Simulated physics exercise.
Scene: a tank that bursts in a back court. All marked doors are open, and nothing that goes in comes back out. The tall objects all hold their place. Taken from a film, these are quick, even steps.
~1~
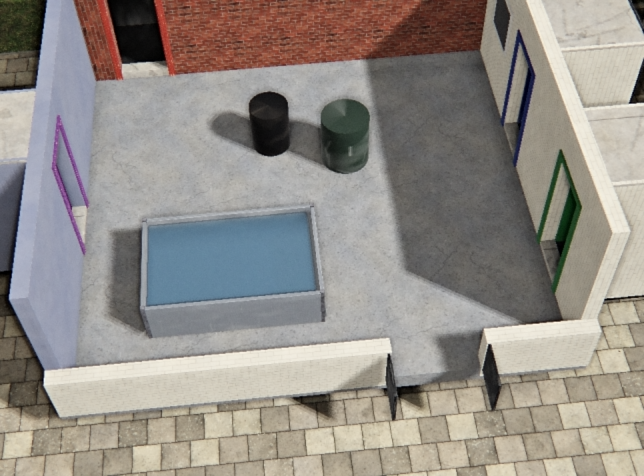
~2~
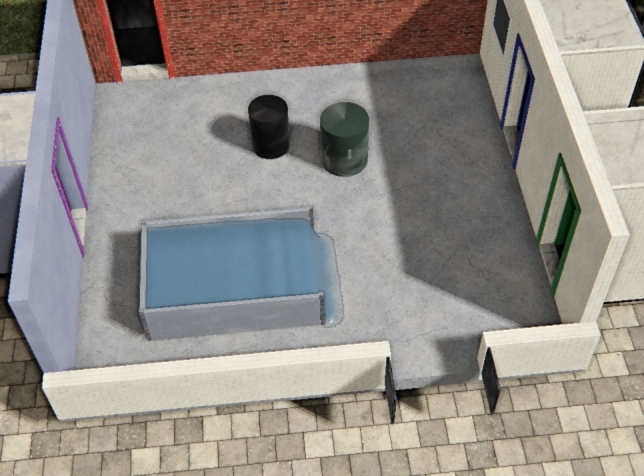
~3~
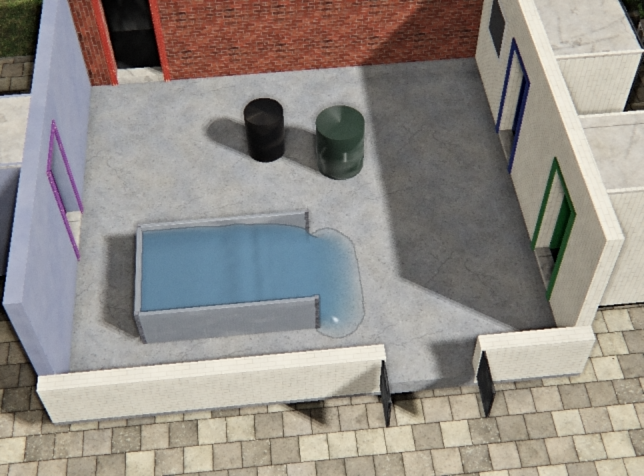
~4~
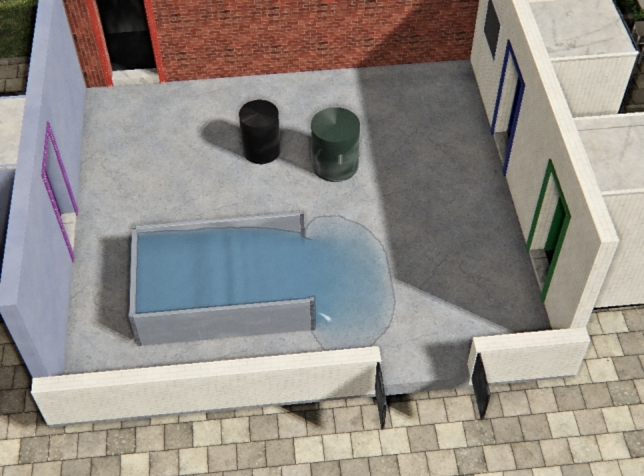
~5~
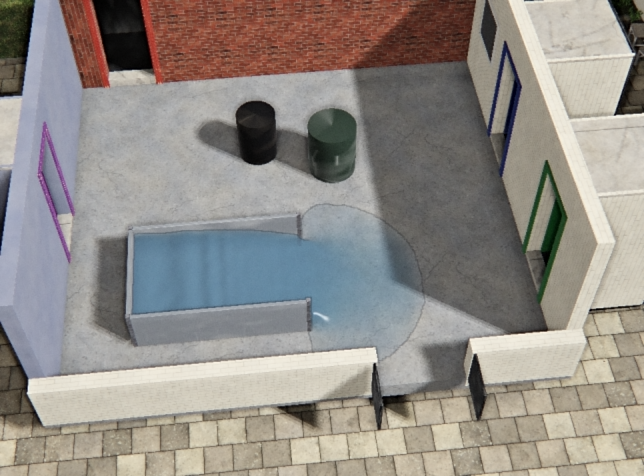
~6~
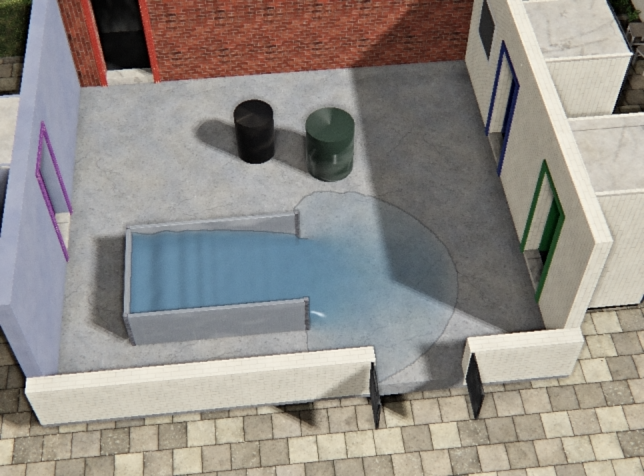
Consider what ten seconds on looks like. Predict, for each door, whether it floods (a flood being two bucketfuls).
My prediction: Green door: Too much water; blue door: Too much water; red door: Little enough water; purple door: Little enough water.
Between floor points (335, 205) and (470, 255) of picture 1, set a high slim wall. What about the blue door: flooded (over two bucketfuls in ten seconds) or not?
Looking at each in turn, blue remains within bounds.
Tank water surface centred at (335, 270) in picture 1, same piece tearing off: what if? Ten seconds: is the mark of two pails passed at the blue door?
My answer is that the blue door ends up beneath.
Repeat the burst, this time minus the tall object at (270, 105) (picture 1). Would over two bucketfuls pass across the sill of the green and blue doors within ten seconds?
Green door: Above the threshold, blue door: Above the threshold.
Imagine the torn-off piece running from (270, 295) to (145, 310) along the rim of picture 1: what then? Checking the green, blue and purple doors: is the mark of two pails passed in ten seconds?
Log - green runs over the limit, blue keeps within bounds, purple keeps within bounds.
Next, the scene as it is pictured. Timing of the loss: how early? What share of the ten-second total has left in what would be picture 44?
Roughly 80 %.
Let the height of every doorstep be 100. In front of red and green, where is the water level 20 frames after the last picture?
In order: Roughly 0 and 280 in a hundred.
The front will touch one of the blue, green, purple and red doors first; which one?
That would be the door marked green, ahead of the rest.
A moment on, water covers 30 % of the floor; the green door over two buckets in, the blue door not reached, the red door not reached, the purple door not reached.
Next, water covers 35 % of the floor; the green door far over two buckets in, the blue door wet at the sill, nothing in, the red door not reached, the purple door not reached.
Then, water covers 40 % of the floor; the green door far over two buckets in, the blue door over two buckets in, the red door not reached, the purple door not reached.
Later, water covers 55 % of the floor; the green door far over two buckets in, the blue door over two buckets in, the red door not reached, the purple door not reached.
In the end, water covers 80 % of the floor; the green door far over two buckets in, the blue door over two buckets in, the red door wet at the sill, nothing in, the purple door wet at the sill, nothing in.
